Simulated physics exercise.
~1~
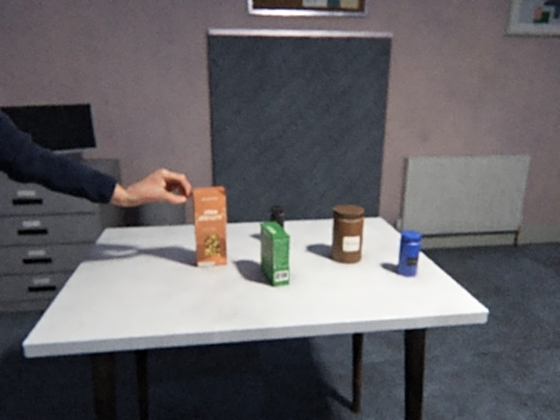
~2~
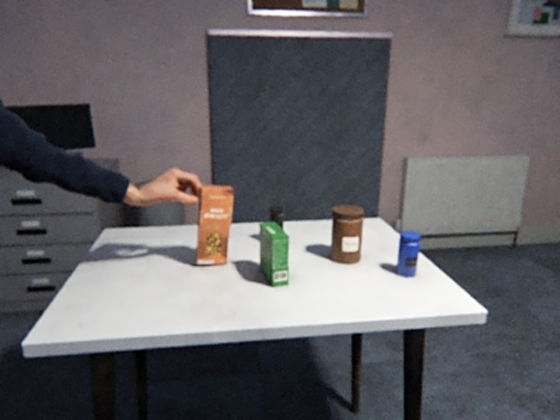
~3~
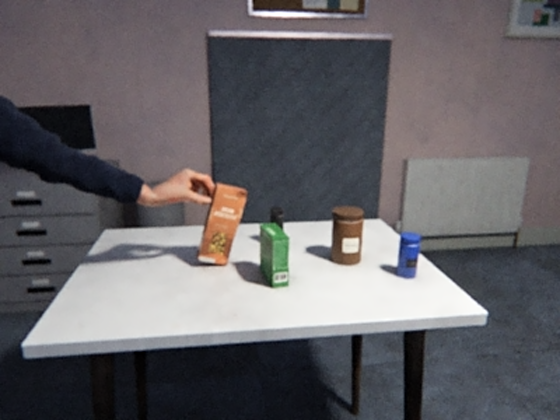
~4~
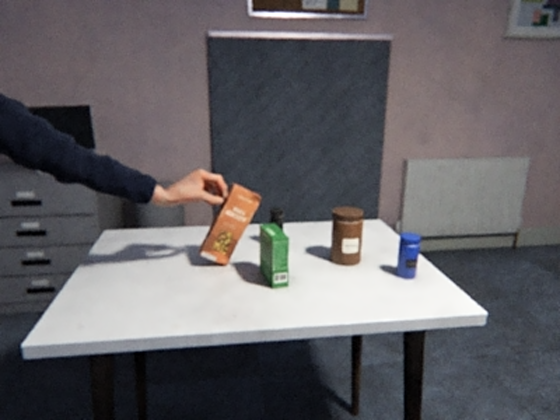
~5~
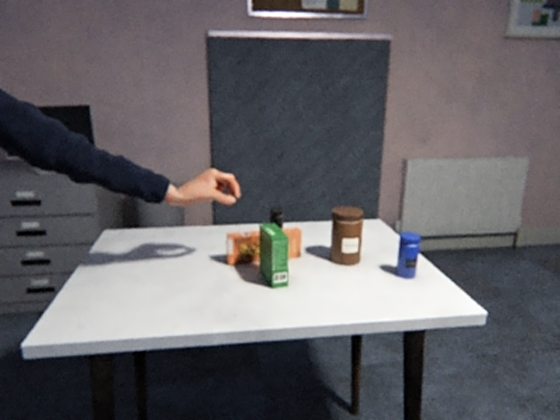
At the start, an orange packet stands upright on a white table, with a hand reaching in from the left to touch its upper edge. A green packet, a black shaker, a brown jar and a blue shaker stand nearby. The hand pushes the orange packet to the right, and it begins to lean that way. As the arm keeps moving, the packet tilts further toward the green one. It then topples and ends up lying on its side, partly behind the green packet, while the hand hovers above and the other items remain standing.
